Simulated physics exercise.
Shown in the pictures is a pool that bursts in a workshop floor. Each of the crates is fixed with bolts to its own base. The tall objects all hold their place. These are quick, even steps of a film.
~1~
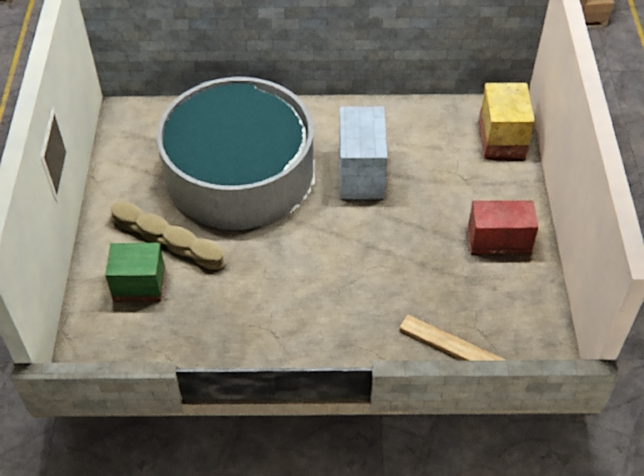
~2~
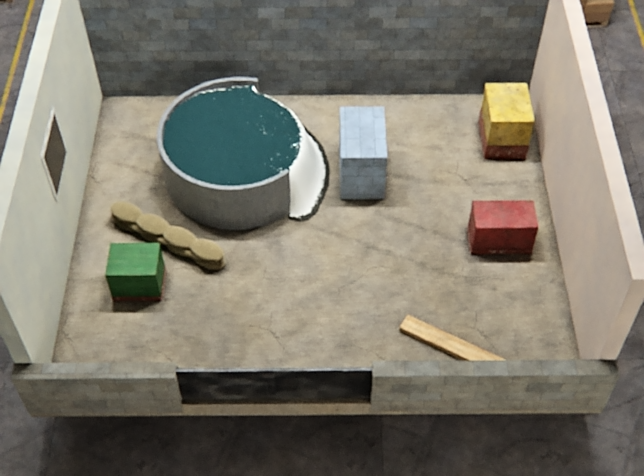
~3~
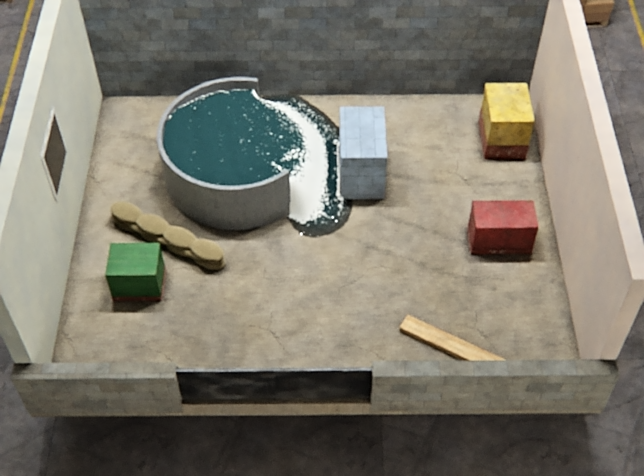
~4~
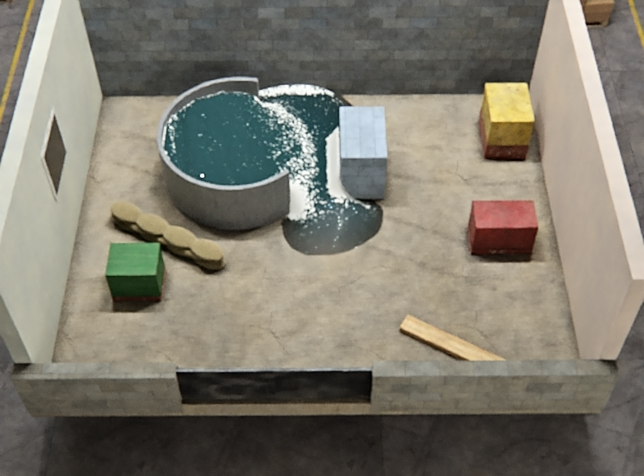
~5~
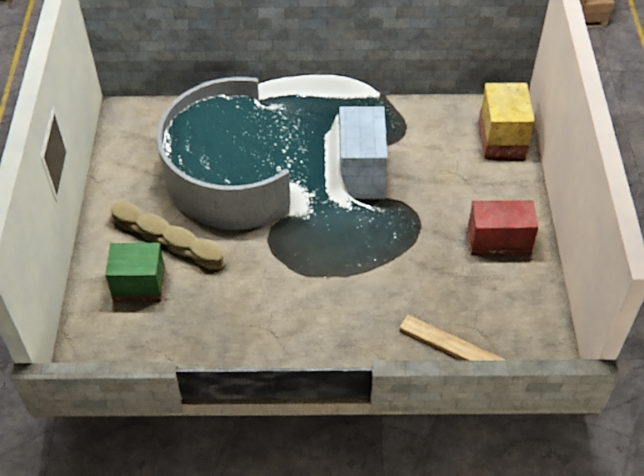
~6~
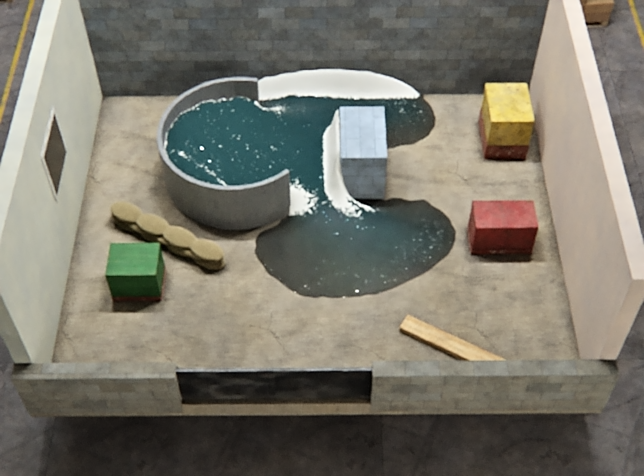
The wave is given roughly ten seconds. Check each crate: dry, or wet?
Outcome: The green crate is lapped by the water. The yellow crate is lapped by the water. The red crate is lapped by the water.
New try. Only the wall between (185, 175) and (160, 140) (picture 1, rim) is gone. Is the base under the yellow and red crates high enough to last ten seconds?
My take: The yellow one stays clear, while the red one gets flooded.
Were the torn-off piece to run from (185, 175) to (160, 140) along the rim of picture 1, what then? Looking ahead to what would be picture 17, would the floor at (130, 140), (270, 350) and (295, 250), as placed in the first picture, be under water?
Place one: Reached by the flood. Place two: Spared by the leak. Place three: Reached by the flood.
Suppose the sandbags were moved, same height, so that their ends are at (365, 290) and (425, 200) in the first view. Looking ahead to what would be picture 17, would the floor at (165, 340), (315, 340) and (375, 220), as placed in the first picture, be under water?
The three spots come out unflooded, soaked and soaked, in that sequence.
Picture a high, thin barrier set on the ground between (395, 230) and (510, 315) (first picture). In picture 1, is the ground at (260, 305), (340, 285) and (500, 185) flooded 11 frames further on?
Taking the three spots in order: Soaked, soaked, soaked.
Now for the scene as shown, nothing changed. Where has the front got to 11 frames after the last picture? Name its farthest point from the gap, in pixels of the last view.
Pixel estimate: (579, 386).
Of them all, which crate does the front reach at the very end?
It's the one in green.
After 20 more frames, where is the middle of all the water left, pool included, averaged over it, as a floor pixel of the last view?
Centre of mass: Roughly (368, 198).
A moment on, water covers 45 % of the floor; the green crate not reached, the yellow crate water round its plinth, the red crate water round its plinth.
Next, water covers 65 % of the floor; the green crate not reached, the yellow crate water round its plinth, the red crate water round its plinth.
Then, water covers 75 % of the floor; the green crate not reached, the yellow crate water round its plinth, the red crate water round its plinth.
Later, water covers 95 % of the floor; the green crate water round its plinth, the yellow crate water round its plinth, the red crate water round its plinth.
In the end, water covers 95 % of the floor; the green crate was topped, the yellow crate was topped, the red crate was topped.
